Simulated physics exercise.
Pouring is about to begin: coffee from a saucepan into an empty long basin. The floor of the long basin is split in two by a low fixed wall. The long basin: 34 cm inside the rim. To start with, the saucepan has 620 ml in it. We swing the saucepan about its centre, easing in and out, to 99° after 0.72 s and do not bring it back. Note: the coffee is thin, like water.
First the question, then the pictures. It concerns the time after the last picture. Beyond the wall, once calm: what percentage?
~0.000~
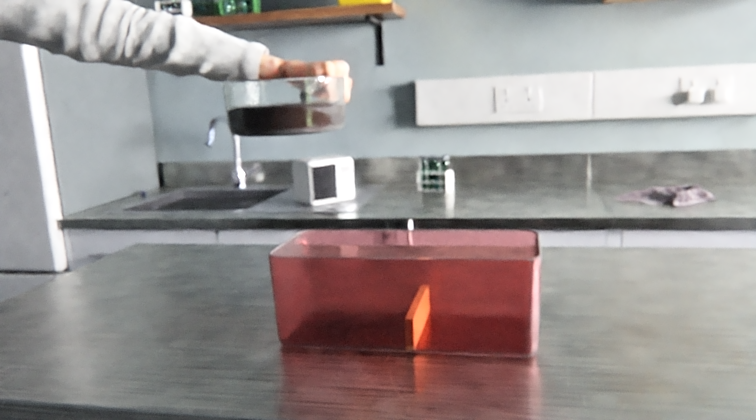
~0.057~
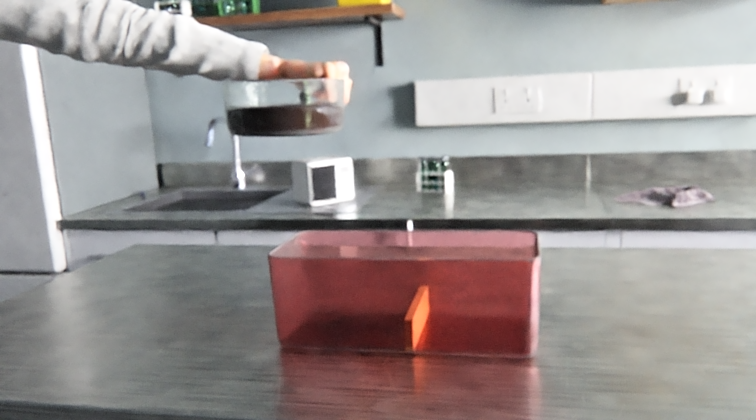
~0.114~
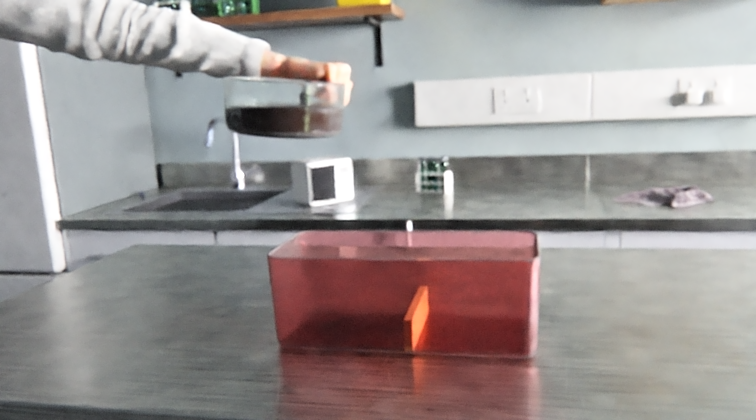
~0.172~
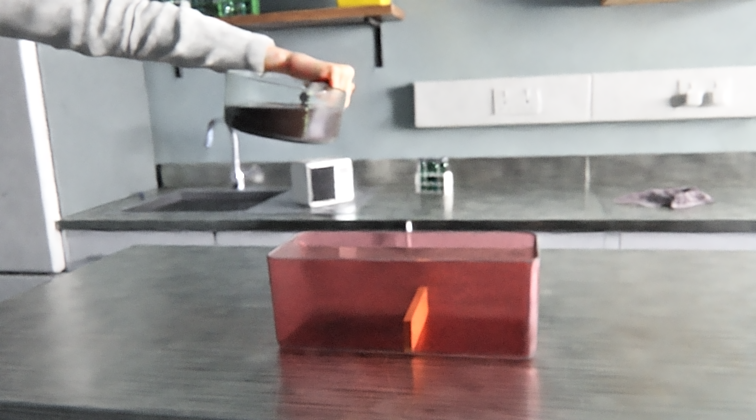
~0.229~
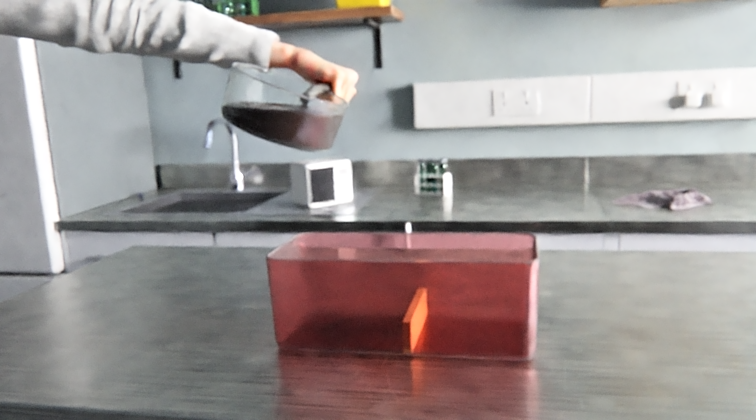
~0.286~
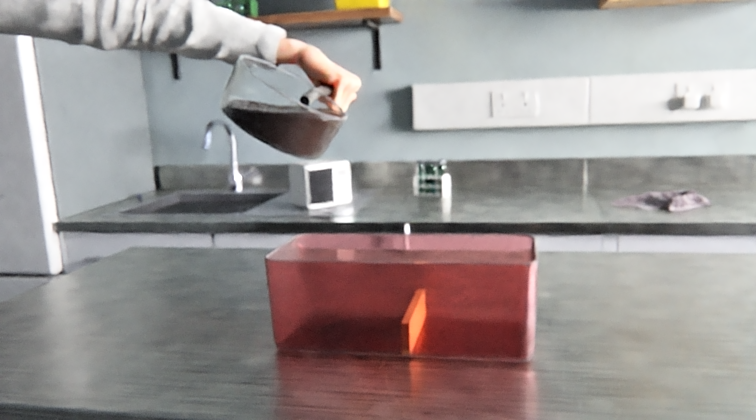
8 out of 100.
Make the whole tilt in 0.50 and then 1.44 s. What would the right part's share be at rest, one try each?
Some 10 and 15 per cent, in that order.
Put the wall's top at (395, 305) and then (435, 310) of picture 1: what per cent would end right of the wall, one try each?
Around 45 and 15 percent, in that order.
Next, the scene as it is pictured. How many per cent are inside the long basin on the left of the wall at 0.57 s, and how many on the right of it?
About 18 left, 0 right.
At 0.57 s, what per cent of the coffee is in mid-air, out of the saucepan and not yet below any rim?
54 %.
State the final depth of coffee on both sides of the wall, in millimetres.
On the left it stands about 22 mm, on the right about 2 mm.
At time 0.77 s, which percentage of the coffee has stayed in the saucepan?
Around 8 in a hundred.
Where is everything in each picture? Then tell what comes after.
Tilt 0°; pouring edge (341, 79); surface from (236, 108) to (342, 103); the long basin's rim runs from (285, 244) to (539, 245); the wall's top is at (418, 302), in the first picture.
Tilt 2°; pouring edge (341, 81); surface from (236, 107) to (341, 104), in the second picture.
Tilt 6°; pouring edge (343, 86); surface from (234, 106) to (340, 105), in the third picture.
Tilt 13°; pouring edge (344, 95); surface from (234, 105) to (341, 107), in the fourth picture.
Tilt 23°; pouring edge (345, 107); surface from (232, 104) to (342, 110), in the fifth picture.
Tilt 34°; pouring edge (343, 120); surface from (232, 100) to (342, 113); 1 per cent is over the edge, in the sixth picture.
By 0.57 s the tilt is 88° and 28 per cent is still to pour, 18 is left of the wall and 0 right of it.
By 0.77 s the tilt is 99° and 8 per cent is still to pour, 74 is left of the wall and 5 right of it.
By 0.99 s the tilt is 99° and 1 per cent is still to pour, 86 is left of the wall and 7 right of it.
By 1.22 s the tilt is 99° and 0 per cent is still to pour, 89 is left of the wall and 8 right of it.
At rest 90 per cent lies left of the wall, 8 right of it and 3 outside.
